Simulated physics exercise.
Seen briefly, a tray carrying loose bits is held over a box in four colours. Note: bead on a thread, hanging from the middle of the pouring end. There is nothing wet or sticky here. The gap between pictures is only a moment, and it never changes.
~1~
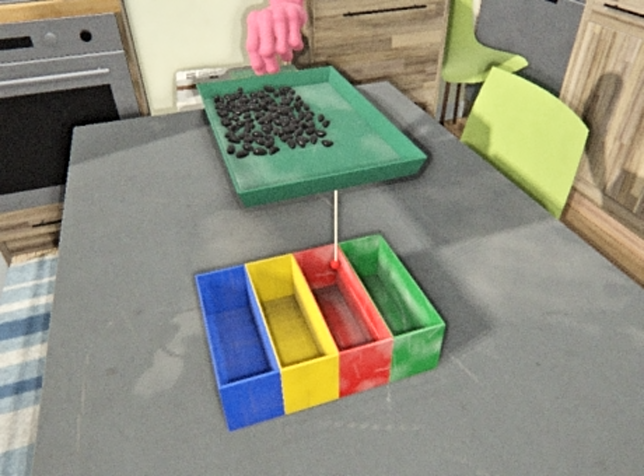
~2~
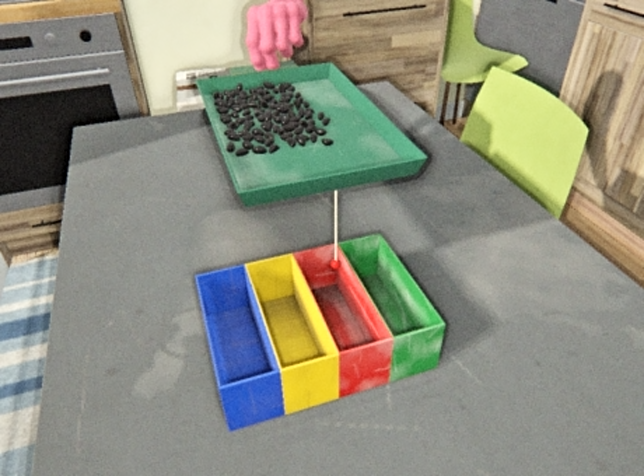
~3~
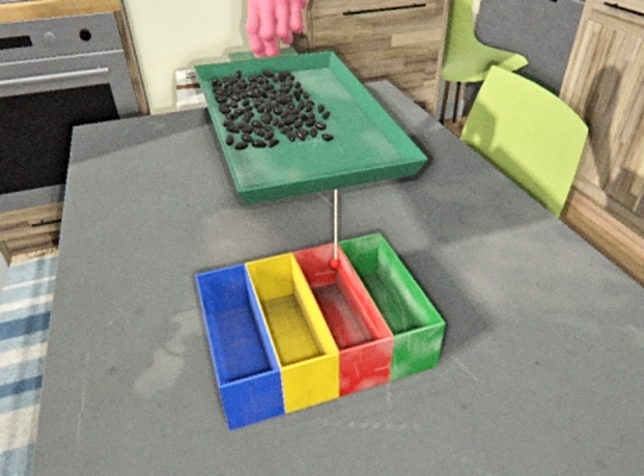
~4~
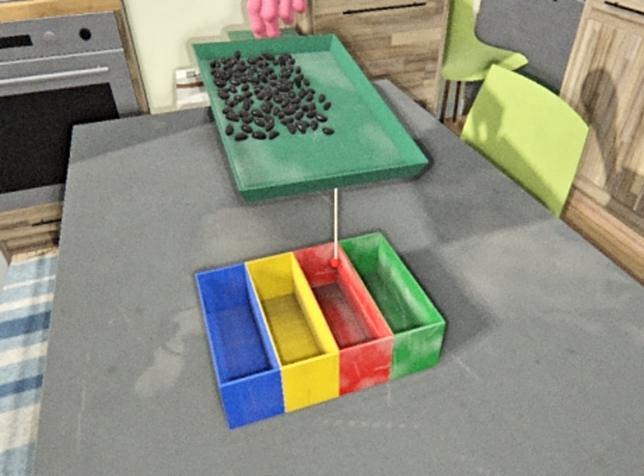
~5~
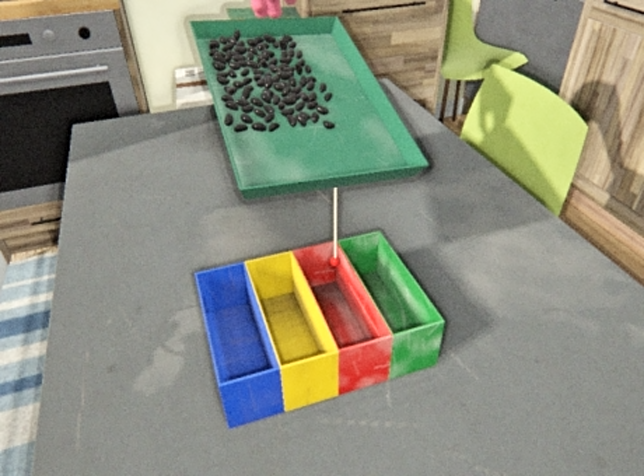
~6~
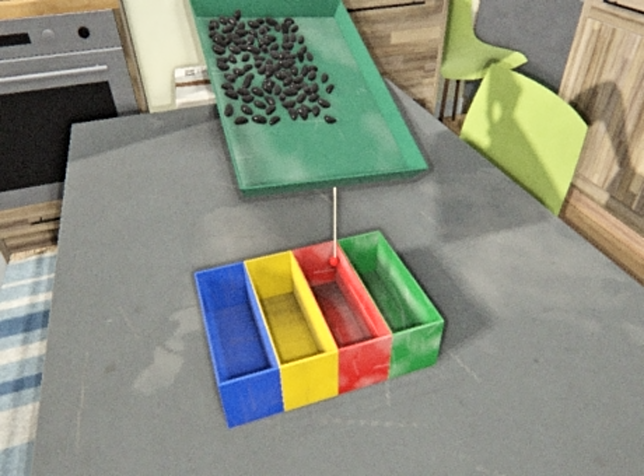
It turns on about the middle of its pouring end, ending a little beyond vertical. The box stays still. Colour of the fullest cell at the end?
Green.
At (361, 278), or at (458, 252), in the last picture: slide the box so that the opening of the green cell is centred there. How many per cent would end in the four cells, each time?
It comes to about 30 per cent the first time and about 90 per cent the second.
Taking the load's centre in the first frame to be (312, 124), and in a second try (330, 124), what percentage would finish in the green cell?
Estimate: 40 % first, 40 % second.
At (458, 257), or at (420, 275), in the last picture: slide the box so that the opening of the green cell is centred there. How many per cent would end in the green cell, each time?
The first position comes out at 10 per cent, the other at 50 per cent.
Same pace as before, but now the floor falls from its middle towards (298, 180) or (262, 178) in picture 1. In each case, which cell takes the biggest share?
At the first place the cell in yellow, at the second yellow.
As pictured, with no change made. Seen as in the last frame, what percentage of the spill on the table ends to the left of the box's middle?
About 0 per cent.
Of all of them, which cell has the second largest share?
The red cell.
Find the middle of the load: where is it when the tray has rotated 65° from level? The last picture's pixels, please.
Somewhere about pixel (370, 163).
Soon, tray tipped steeply; nearly all on the tray; a small part falling or outside the box.
A while on, tray tipped past a quarter turn; about a third on the tray; about a quarter in the green cell; a small part in the red cell; a stray few in the yellow cell; about a third falling or outside the box.
Towards the end, tray tipped past a quarter turn; about a third in the green cell; about a quarter in the red cell; a stray few in the yellow cell; about a third falling or outside the box.
Finally, tray tipped past a quarter turn; about a third in the green cell; about a quarter in the red cell; a stray few in the yellow cell; none in the blue cell; about a third outside the box.
